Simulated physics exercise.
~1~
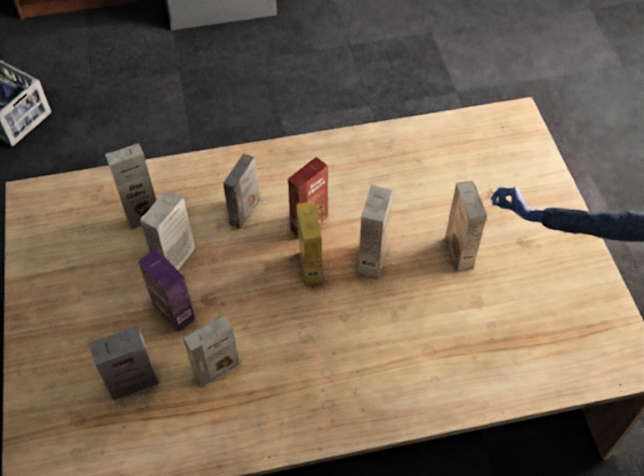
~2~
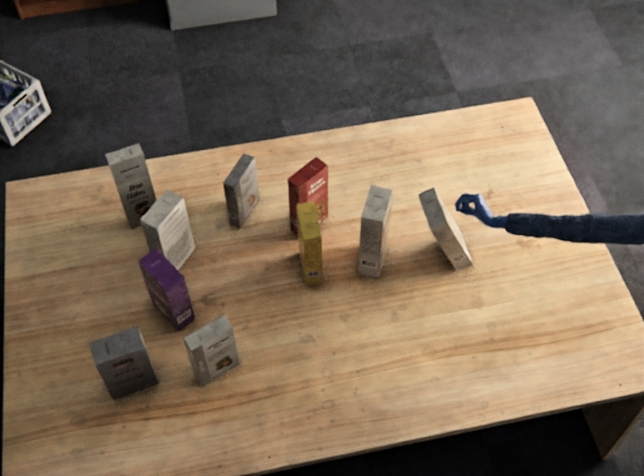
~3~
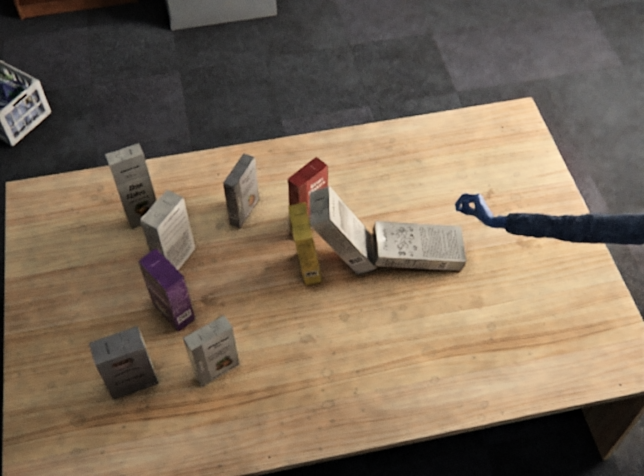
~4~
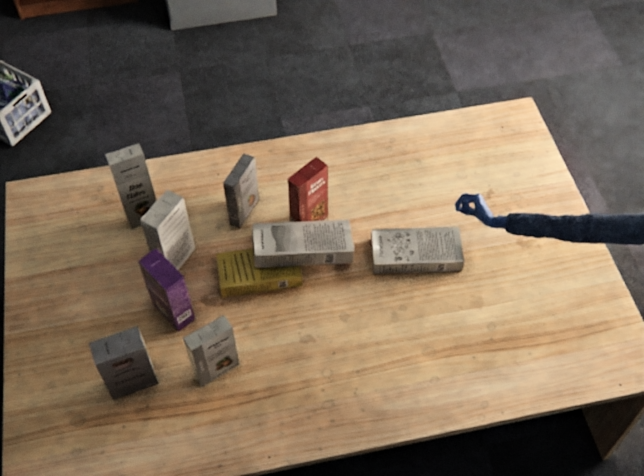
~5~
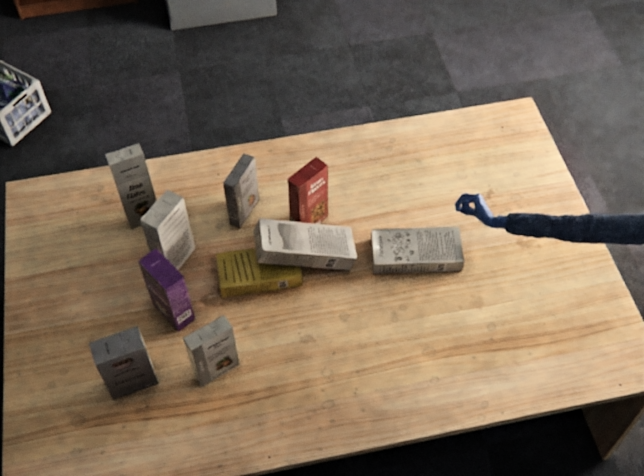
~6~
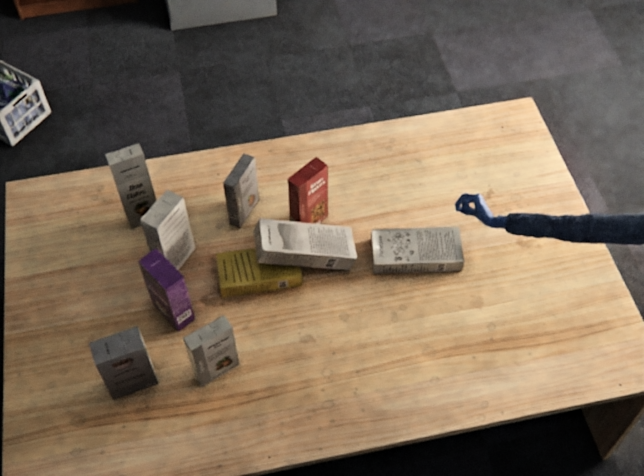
A blue-fingered hand pushed the rightmost grey box on a wooden table, and it toppled left into another grey box, which fell and knocked down the yellow one, while the red, purple and remaining grey boxes stayed standing.
